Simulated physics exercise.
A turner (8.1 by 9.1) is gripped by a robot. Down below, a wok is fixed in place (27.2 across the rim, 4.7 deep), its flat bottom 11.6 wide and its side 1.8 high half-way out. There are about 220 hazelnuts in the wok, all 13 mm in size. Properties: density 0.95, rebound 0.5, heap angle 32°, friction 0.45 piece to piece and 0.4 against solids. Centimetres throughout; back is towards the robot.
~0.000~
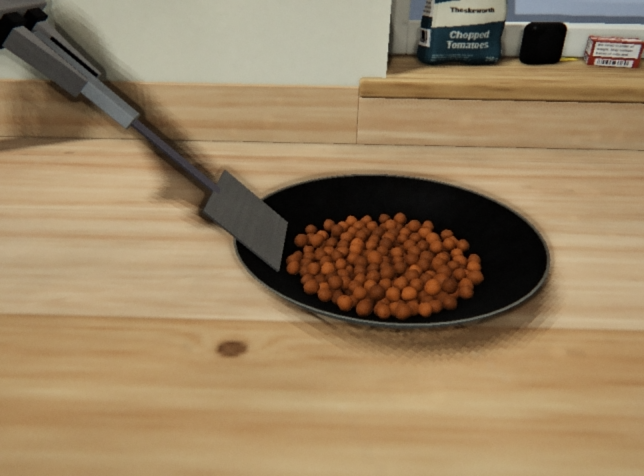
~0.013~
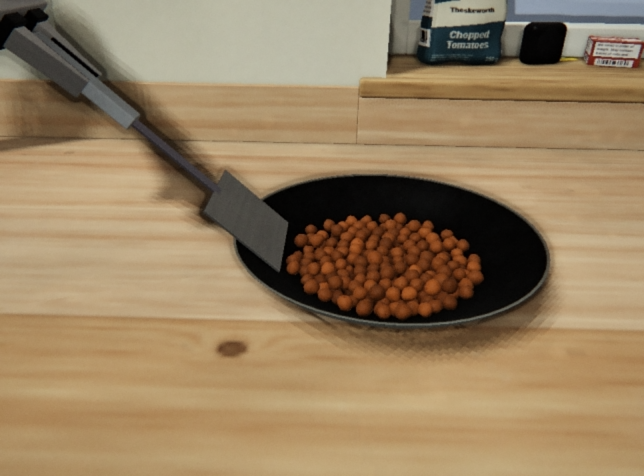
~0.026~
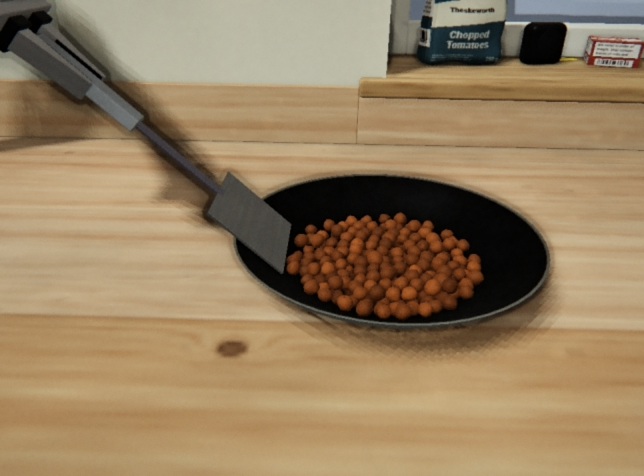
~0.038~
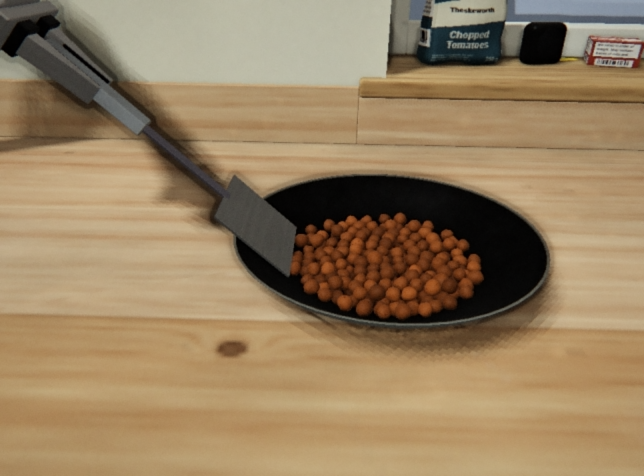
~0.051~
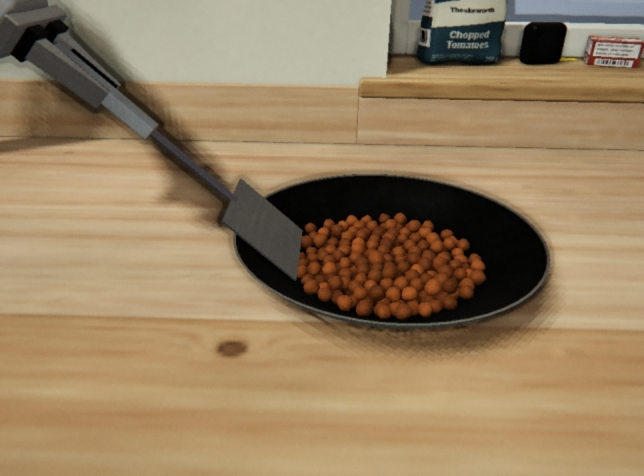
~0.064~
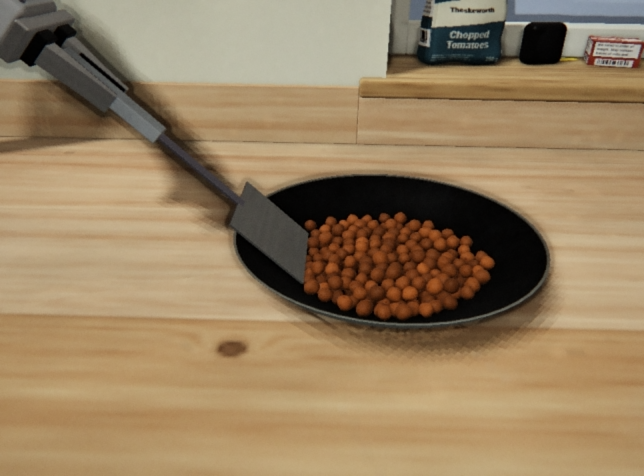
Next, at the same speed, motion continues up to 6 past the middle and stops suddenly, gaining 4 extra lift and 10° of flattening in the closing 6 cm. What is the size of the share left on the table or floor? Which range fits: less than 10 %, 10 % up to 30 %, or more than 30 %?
The range that fits is less than 10 %.
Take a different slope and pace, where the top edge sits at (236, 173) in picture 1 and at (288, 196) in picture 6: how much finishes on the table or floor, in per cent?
Roughly 15 percent ends up there.
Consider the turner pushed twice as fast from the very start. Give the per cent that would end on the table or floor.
Then roughly 10 percent.
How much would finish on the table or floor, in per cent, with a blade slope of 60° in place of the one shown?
Around 0 in a hundred.
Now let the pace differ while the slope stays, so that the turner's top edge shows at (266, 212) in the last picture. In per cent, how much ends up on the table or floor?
Expect some 15 per cent there.
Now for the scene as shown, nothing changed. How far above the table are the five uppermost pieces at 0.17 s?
4 cm.
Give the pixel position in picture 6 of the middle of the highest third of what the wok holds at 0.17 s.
Roughly at pixel (451, 252).
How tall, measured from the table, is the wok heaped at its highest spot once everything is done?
About 5.5 centimetres.
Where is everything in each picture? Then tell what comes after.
The first frame shows turner top edge at (215, 189), sloping 43°; upper third of the load around (378, 260), from x 295 to 475, top at y 220; 225 in the wok.
The second frame shows turner top edge at (215, 189), sloping 43°; upper third of the load around (378, 260), from x 295 to 475, top at y 220.
The third frame shows turner top edge at (218, 191), sloping 43°; upper third of the load around (378, 260), from x 295 to 475, top at y 220.
The fourth frame shows turner top edge at (225, 194), sloping 43°; upper third of the load around (378, 260), from x 295 to 475, top at y 220.
The fifth frame shows turner top edge at (232, 198), sloping 43°; upper third of the load around (387, 260), from x 300 to 480, top at y 220.
The sixth frame shows turner top edge at (239, 201), sloping 43°; upper third of the load around (386, 259), from x 305 to 485, top at y 220; 225 in the wok.
By 0.17 s, sloping 43°, highest piece 4 above the table; 225 in the wok.
By 0.28 s, sloping 39°, highest piece 5 above the table; 225 in the wok.
By 0.53 s, sloping 33°, highest piece 5 above the table; 225 in the wok.
By 1.58 s, sloping 33°, highest piece 5 above the table; 225 in the wok.
Final count, 225 in the wok. That is 0 % on the table or floor.
